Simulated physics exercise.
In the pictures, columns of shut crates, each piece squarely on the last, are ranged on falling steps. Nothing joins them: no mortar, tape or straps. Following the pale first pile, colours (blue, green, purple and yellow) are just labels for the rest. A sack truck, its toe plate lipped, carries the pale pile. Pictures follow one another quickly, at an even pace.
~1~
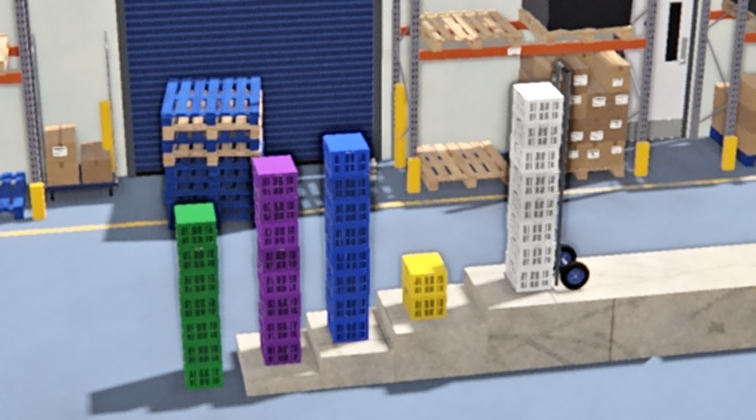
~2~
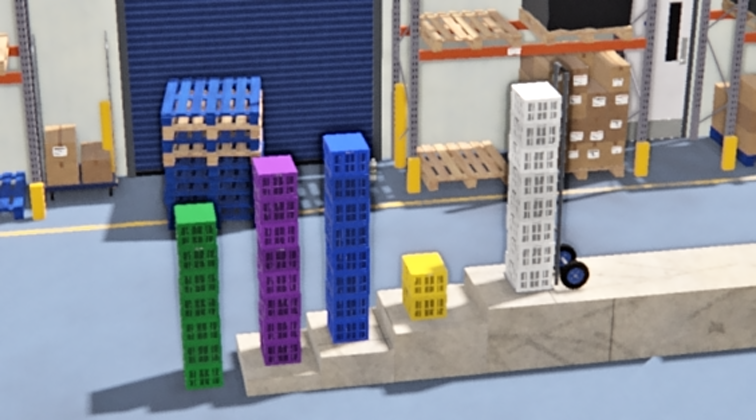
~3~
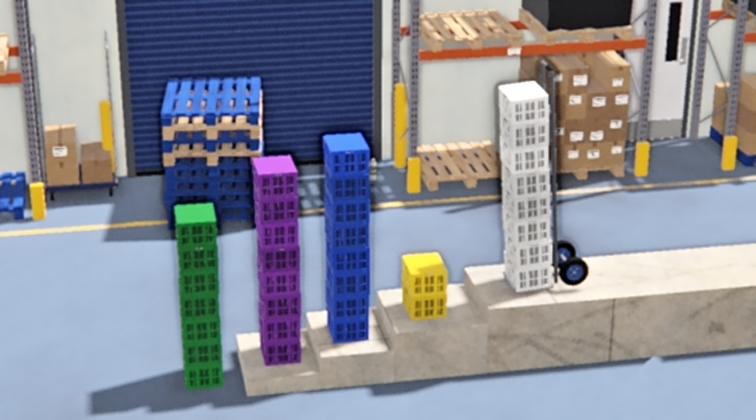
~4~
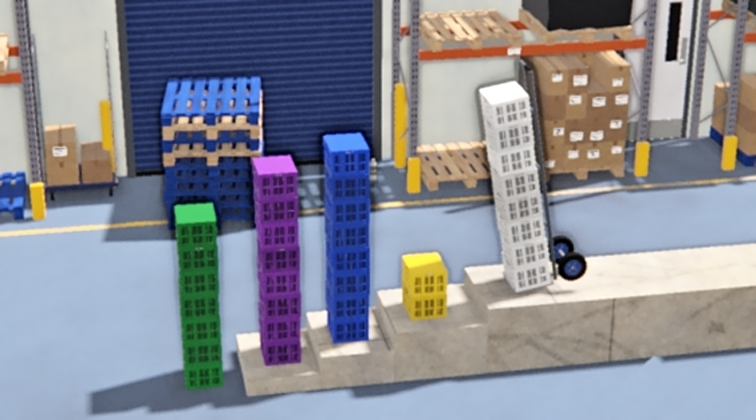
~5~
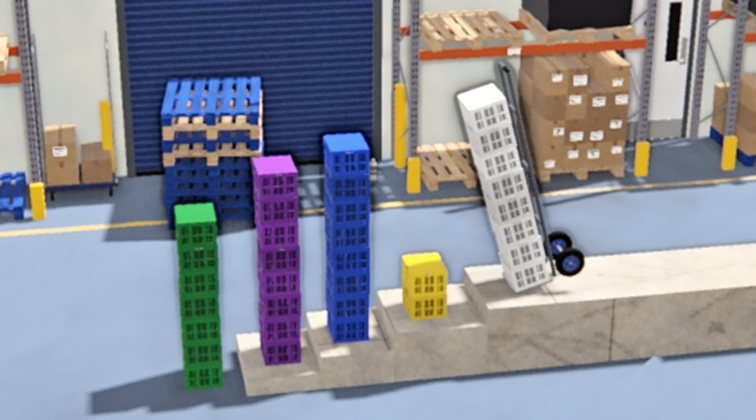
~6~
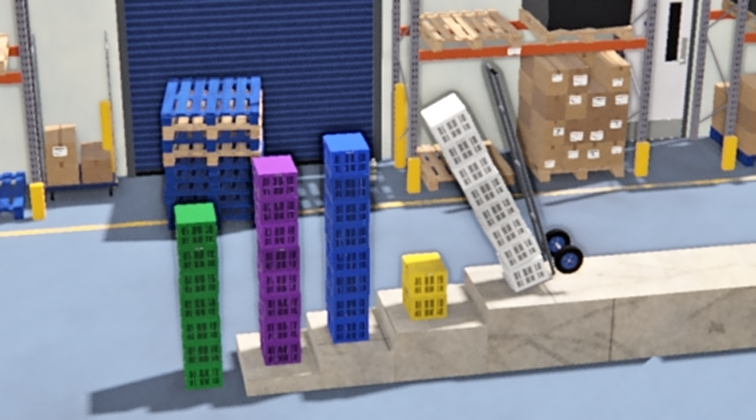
In a warehouse, a white column of crates stands upright against a hand truck on the top level of concrete steps, with yellow, blue, purple and green crates ranged to its left. The white column and truck rock slightly leftward, then lean further and further left, while the other columns stay still.
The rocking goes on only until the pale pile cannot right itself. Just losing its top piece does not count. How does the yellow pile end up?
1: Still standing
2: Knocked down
1, still standing.
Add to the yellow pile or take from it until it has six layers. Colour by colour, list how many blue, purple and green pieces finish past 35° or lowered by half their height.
By colour, I'd count blue 8, purple 7, green 6.
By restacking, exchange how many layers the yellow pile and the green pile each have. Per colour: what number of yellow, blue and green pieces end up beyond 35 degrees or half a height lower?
Yellow: 6, blue: 7, green: 1.
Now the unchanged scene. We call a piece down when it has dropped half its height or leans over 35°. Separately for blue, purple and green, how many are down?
Result per colour: Blue = 7, purple = 7, green = 5.
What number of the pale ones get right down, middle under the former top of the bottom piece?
Count = 6.
Just after the last frame, 7 of the pale pile down; none of the 2 yellow crates down (0 of 25 in all colours); top yellow crate moved a little; top blue crate tilted clearly.
A moment on, 7 of the pale pile down; none of the 2 yellow crates down (19 of 25 in all colours); top yellow crate moved a little; top purple crate tilted steeply, some two heights lower.
When it is over, 7 of the pale pile down; none of the 2 yellow crates down (19 of 25 in all colours); top yellow crate moved a little; top green crate upside down. In pixels of the last frame, middles, top yellow crate near (425, 276).
